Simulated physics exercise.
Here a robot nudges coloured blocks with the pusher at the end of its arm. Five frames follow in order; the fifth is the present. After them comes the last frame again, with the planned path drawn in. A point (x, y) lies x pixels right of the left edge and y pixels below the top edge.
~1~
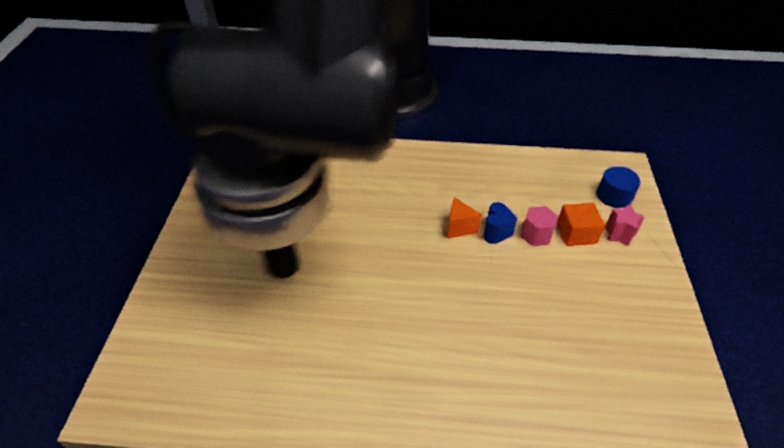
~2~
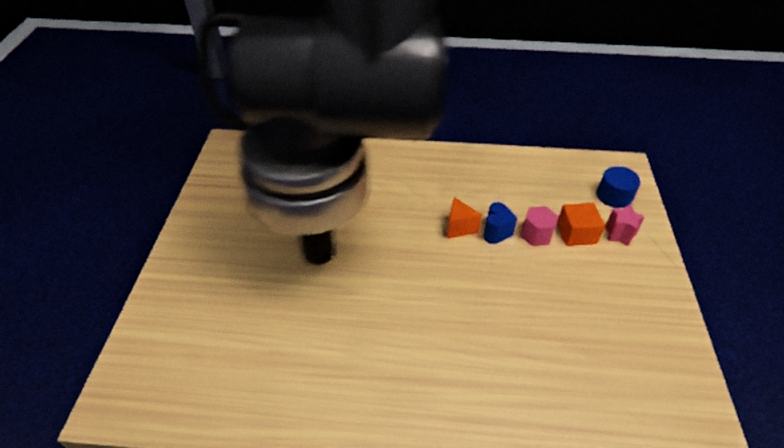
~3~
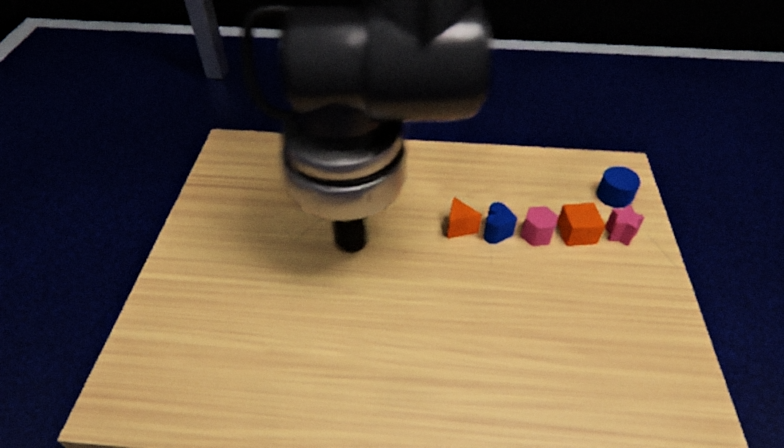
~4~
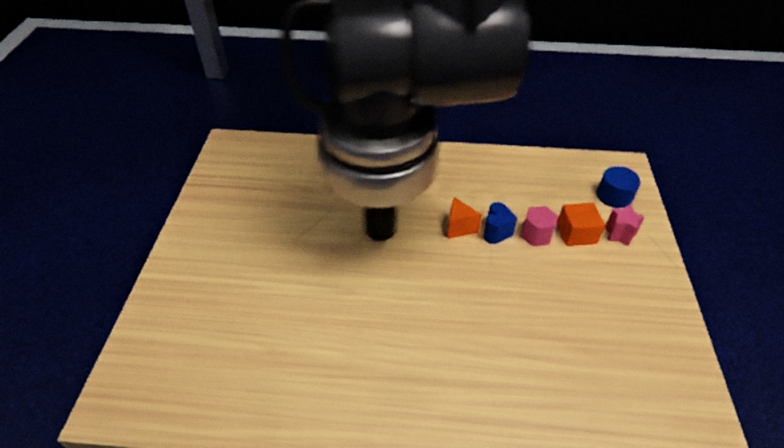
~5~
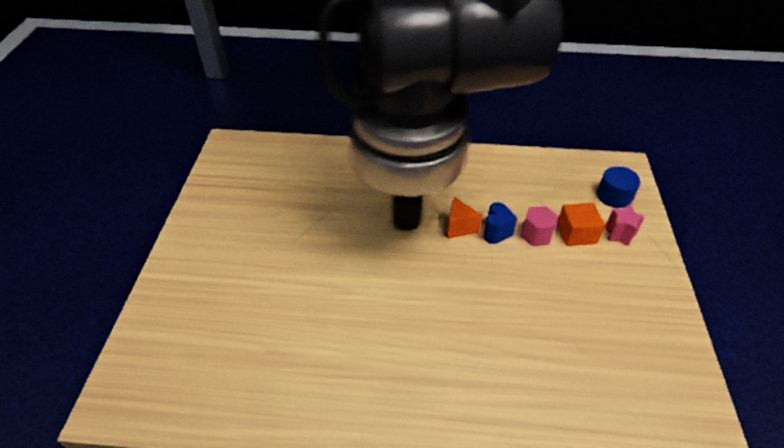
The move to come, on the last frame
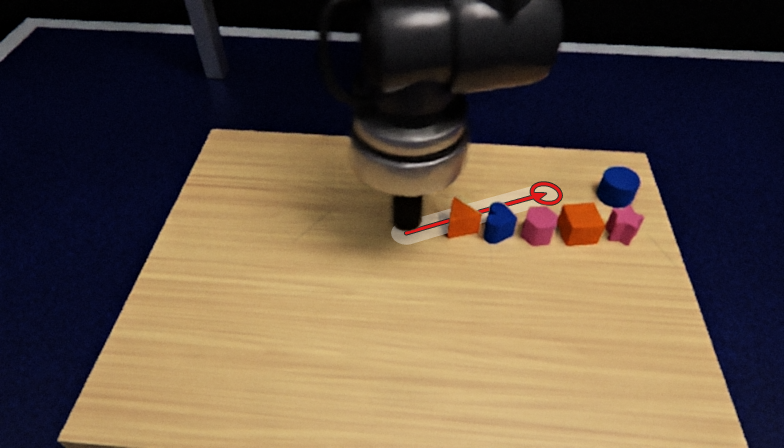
On a light wooden board, a dark robot arm moves its black pusher steadily rightward and slightly toward the far edge, drawing close to an orange triangle, while the row of blocks and a blue cylinder stay still.
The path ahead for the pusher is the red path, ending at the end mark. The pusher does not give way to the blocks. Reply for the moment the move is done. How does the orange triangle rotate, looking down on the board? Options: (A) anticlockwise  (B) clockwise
Answer: B.
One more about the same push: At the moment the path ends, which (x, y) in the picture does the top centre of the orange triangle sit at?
At pixel (491, 212).
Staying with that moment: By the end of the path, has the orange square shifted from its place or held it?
At the end of the path, it will still be in place.
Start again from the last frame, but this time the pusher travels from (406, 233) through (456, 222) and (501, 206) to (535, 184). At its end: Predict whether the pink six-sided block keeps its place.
Once the pusher is done, the pink six-sided block is in a new spot.
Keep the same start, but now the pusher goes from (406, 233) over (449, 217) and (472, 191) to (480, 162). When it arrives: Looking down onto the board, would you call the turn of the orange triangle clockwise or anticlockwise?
Viewed from the top, it goes clockwise.
Drawn move, from (406, 233) directly to (546, 193).
The first path, step by step. One third of the way, pusher at (458, 206); orange triangle at (484, 210), turned 40° clockwise; blue heart block at (509, 216), turned 25° anticlockwise.
Two thirds of the way, pusher at (505, 193); orange triangle at (491, 212), turned 60° clockwise; blue heart block at (516, 219), turned 30° anticlockwise; pink six-sided block at (548, 217).
At the end, pusher at (550, 180); orange triangle at (491, 212), turned 60° clockwise; blue heart block at (516, 219), turned 30° anticlockwise; pink six-sided block at (548, 217); orange square still.
